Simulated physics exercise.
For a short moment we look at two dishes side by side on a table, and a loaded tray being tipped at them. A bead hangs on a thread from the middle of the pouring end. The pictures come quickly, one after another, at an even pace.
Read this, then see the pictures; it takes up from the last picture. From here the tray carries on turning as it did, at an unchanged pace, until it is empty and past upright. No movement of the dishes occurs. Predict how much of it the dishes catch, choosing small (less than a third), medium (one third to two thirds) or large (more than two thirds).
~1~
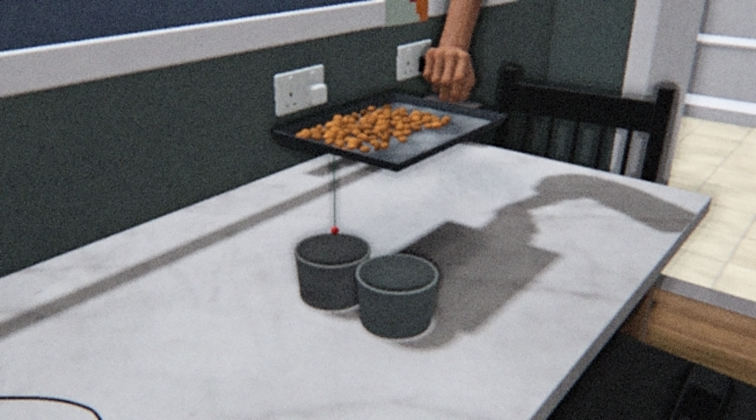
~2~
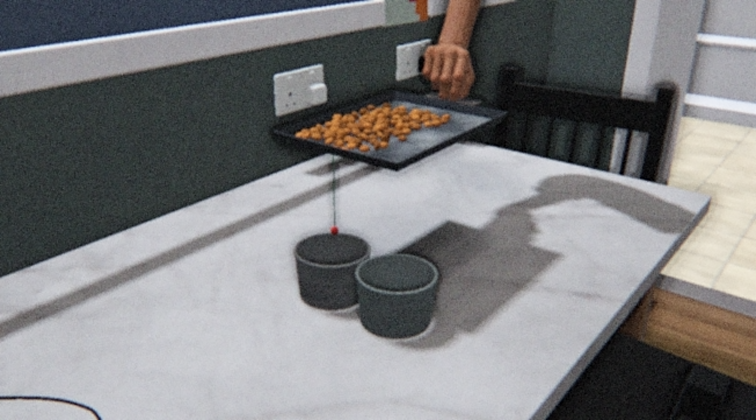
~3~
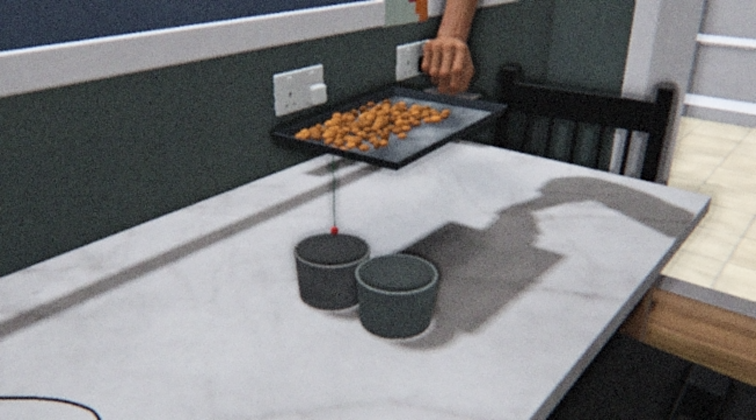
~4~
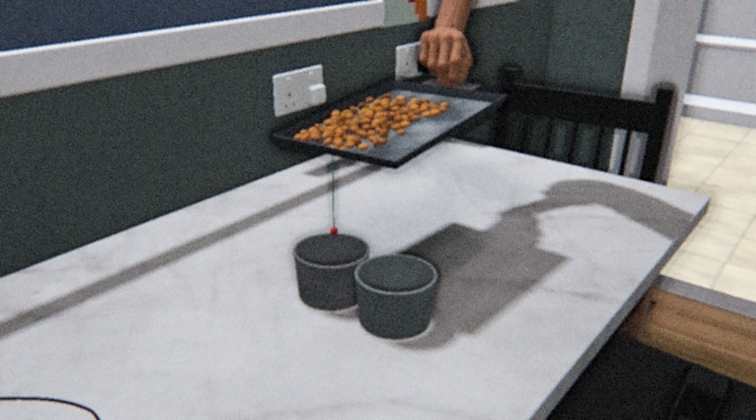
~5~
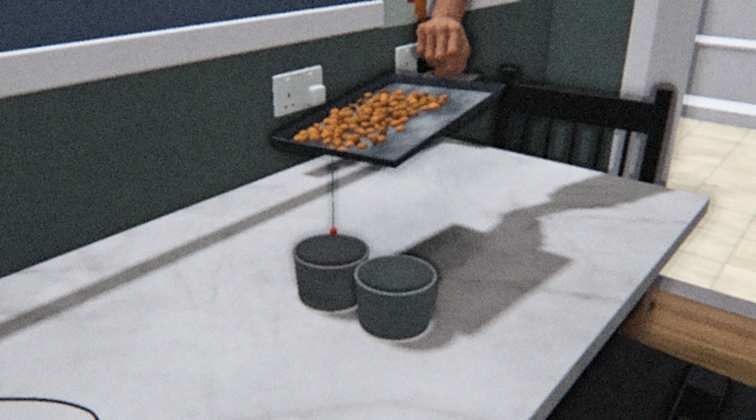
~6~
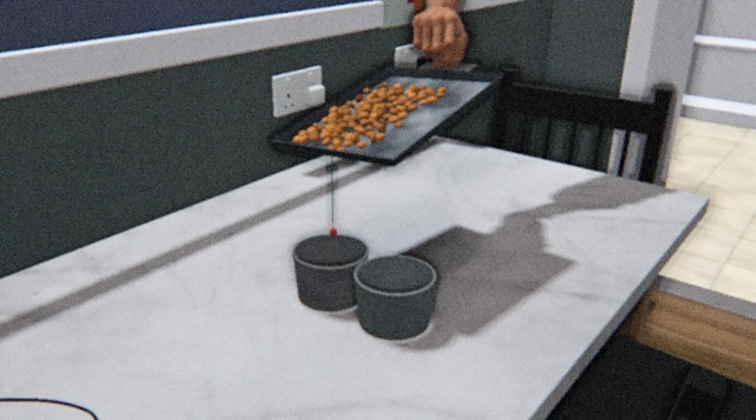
The catch is small, less than a third.
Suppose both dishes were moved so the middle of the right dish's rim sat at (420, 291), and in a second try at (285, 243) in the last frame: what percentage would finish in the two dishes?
Close to 0 in a hundred first, close to 70 in a hundred second.
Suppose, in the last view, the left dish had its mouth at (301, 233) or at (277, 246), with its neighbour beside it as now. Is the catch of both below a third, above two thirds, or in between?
Try one: One to two thirds. Try two: One to two thirds.
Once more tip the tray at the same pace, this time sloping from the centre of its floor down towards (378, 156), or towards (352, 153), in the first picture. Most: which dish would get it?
First spot: The rightmost dish, second spot: The leftmost dish.
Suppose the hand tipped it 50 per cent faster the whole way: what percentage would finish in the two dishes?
It would come out near 10 per cent.
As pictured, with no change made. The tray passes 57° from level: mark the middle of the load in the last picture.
Mark it at roughly (302, 142) in the final frame.
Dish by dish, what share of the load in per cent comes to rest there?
Left about 10, right about 0 in a hundred.
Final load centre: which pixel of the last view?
Near pixel (262, 273).
Shortly afterwards, tray tipped steeply; the bulk on the tray; a little outside both; near a quarter in the air.
Next, tray tipped right over; a little in the left dish; all but a few outside both.
Some moments later, tray tipped past a quarter turn; a little in the left dish; all but a few outside both.
In the end, tray tipped past a quarter turn; none at all in the right dish; a little in the left dish; all but a few outside both.
